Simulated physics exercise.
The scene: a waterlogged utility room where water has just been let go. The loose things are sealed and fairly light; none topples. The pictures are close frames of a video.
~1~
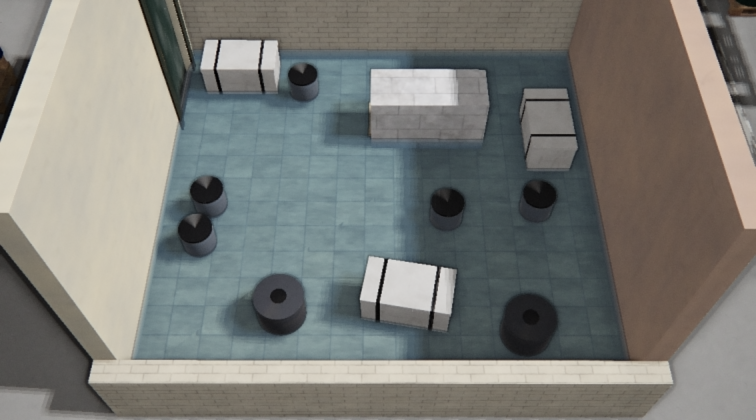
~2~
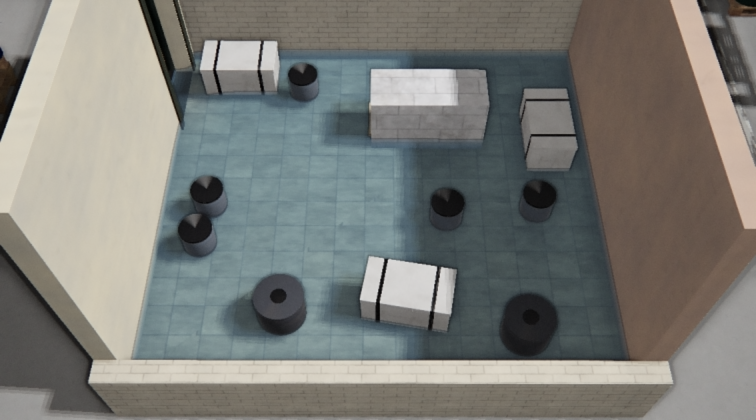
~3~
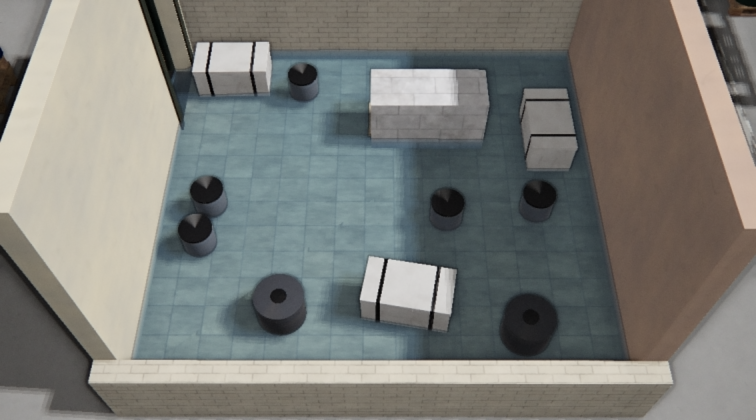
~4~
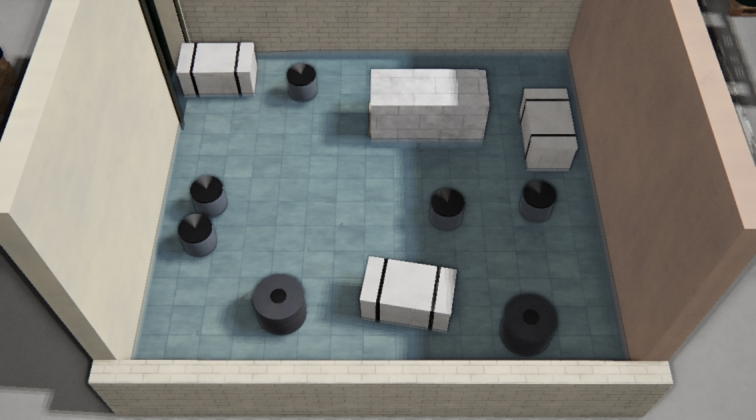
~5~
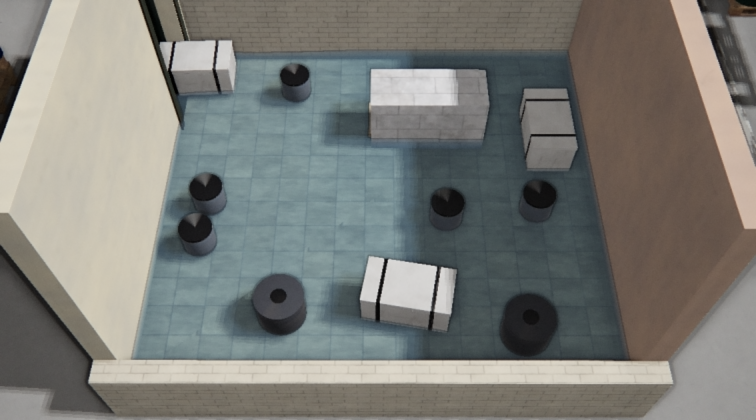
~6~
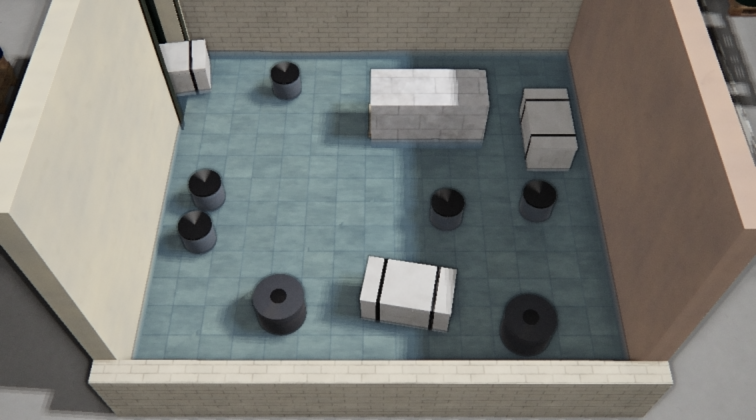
A white trunk with dark straps slides left along the back wall of a flooded, tiled room and partly out through an opening, followed by a dark pail drifting slightly left, while the other trunks and containers stay almost still.
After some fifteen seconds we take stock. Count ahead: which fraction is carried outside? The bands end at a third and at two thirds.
That comes to between one and two thirds.
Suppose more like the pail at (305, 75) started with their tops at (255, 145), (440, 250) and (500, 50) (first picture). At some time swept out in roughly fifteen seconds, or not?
One after the other: Washed out, stays, still in.
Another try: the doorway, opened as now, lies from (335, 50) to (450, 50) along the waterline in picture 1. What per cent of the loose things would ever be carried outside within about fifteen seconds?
About 40 per cent.
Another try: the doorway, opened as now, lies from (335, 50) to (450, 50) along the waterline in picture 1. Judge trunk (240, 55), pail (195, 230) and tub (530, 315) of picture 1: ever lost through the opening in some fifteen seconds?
One after the other: Washed out, kept in, inside.
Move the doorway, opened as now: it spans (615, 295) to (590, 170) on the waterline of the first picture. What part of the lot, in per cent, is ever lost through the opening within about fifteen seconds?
Close to 50 %.
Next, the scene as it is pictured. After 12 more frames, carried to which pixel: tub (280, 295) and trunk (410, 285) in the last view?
Roughly at (248, 277) and (370, 275).
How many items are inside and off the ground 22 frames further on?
The number is 7.
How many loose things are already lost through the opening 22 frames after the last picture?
The number is 3.
A moment on, 1 of 10 are out; 9 afloat.
Next, 2 of 10 are out; 8 afloat.
Later, 3 of 10 are out; 7 afloat.
In the end, 4 of 10 are out; 6 afloat.
